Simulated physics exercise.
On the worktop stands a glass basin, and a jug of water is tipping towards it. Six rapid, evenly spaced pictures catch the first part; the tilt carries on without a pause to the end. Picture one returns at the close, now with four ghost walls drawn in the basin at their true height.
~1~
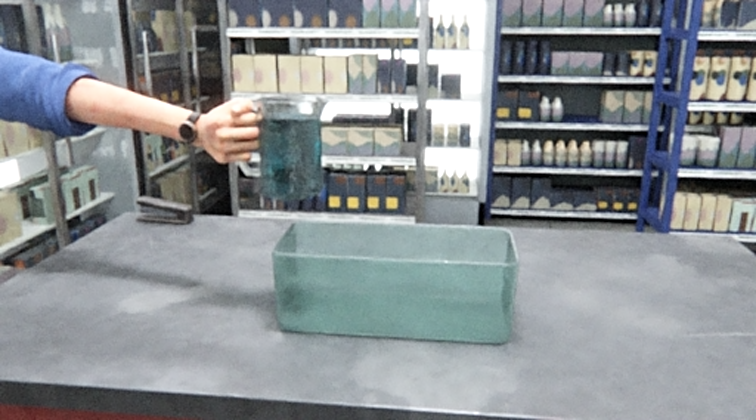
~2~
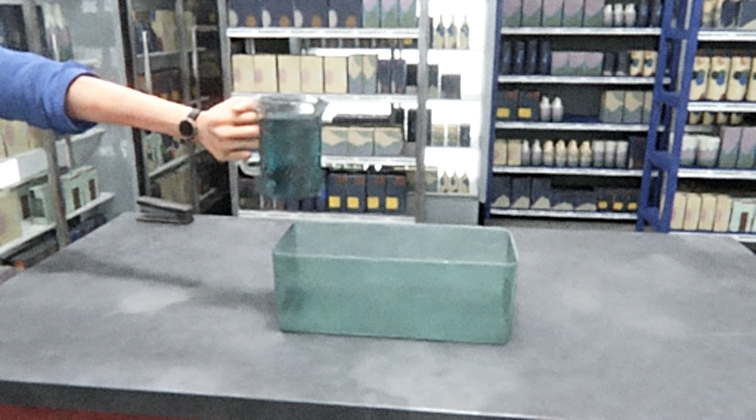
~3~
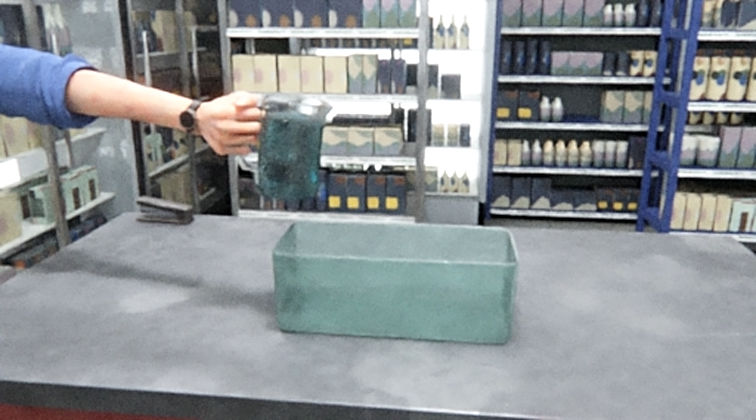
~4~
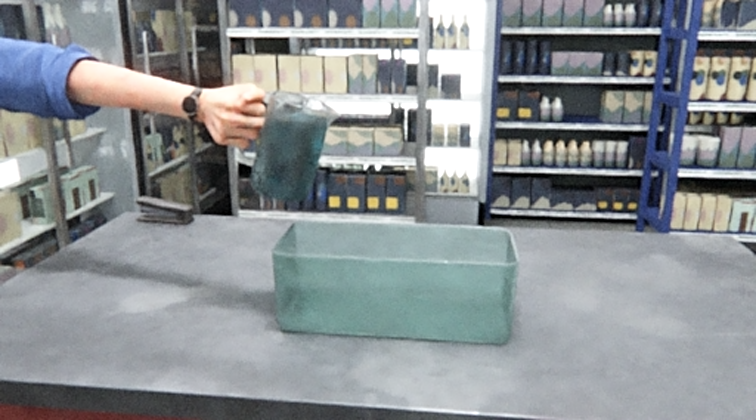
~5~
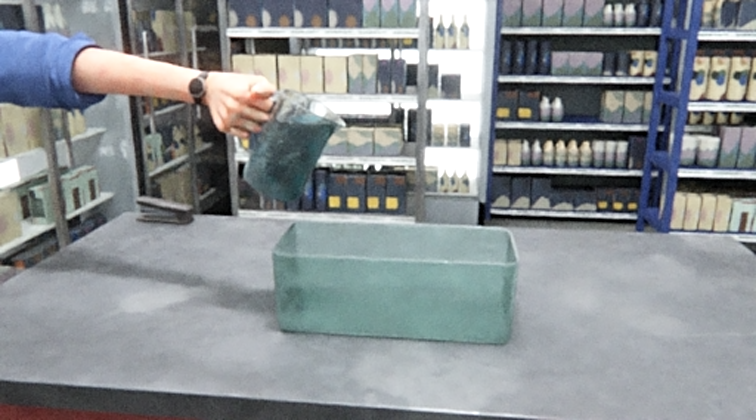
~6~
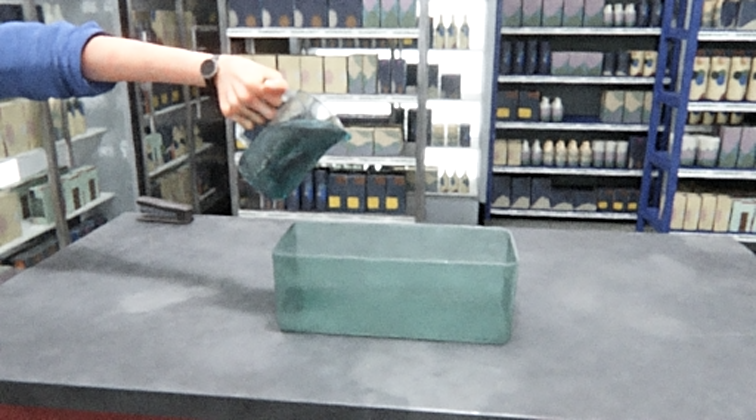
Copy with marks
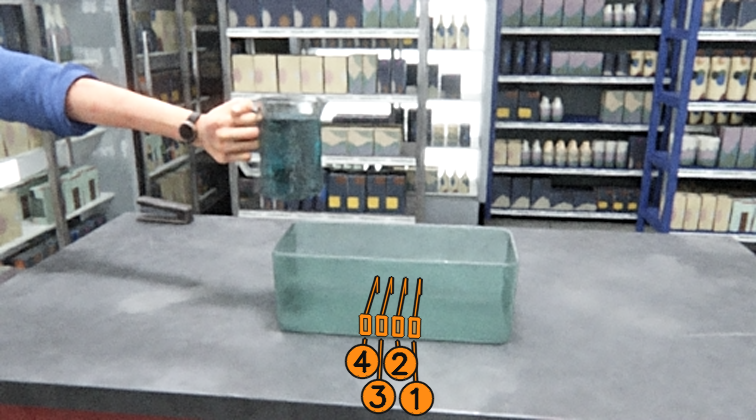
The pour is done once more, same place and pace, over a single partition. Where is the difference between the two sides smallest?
Position 3.
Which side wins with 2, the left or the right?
The left one.
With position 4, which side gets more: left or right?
More ends on the right.
On the marked copy, 1 at (413, 342); 2 at (397, 341); 3 at (381, 340); 4 at (365, 339).
For position 1, about 82 % ends left of the wall and 14 % right of it; 5 % is lost outside.
For position 2, about 76 % ends left of the wall and 18 % right of it; 7 % is lost outside.
For position 3, about 48 % ends left of the wall and 51 % right of it.
For position 4, about 21 % ends left of the wall and 78 % right of it.
